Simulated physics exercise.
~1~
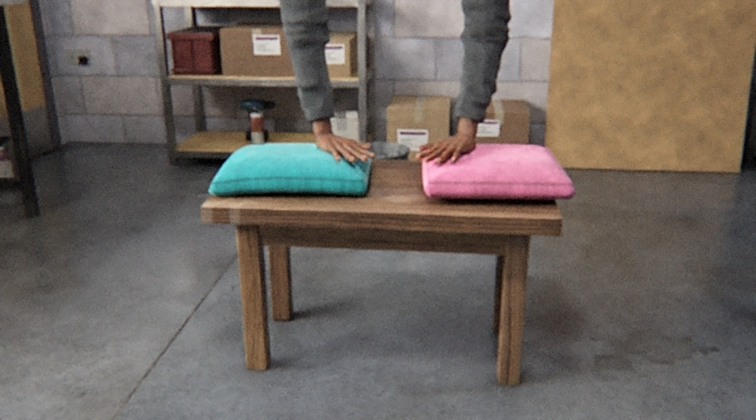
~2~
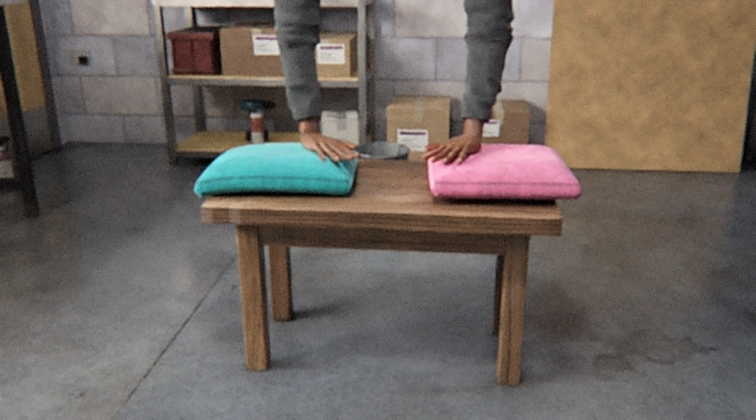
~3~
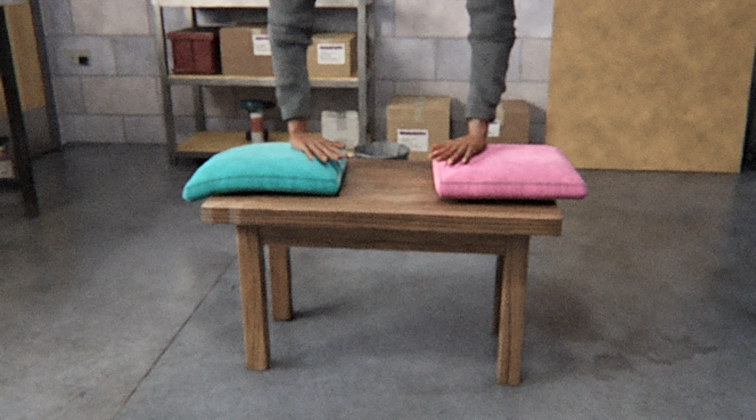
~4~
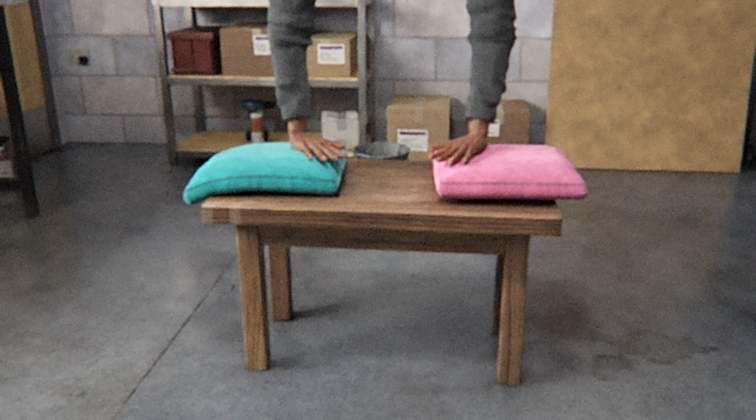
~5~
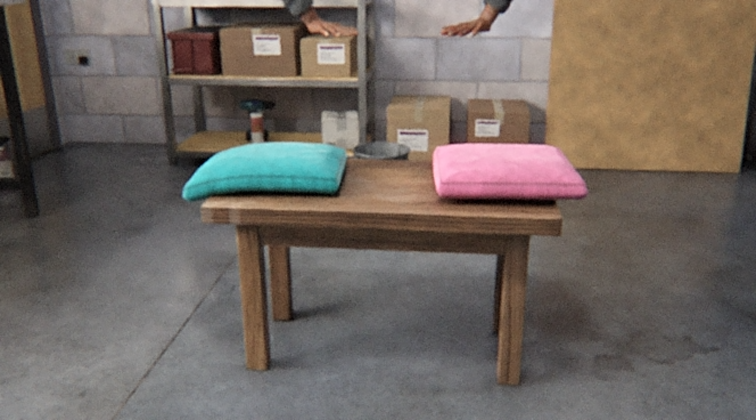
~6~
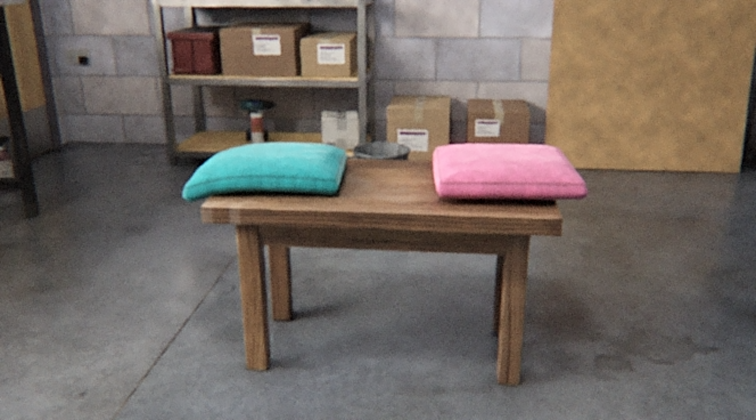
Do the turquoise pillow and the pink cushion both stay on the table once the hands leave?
Yes, both stay on the table. The turquoise pillow rests at the left end and the pink cushion at the right.
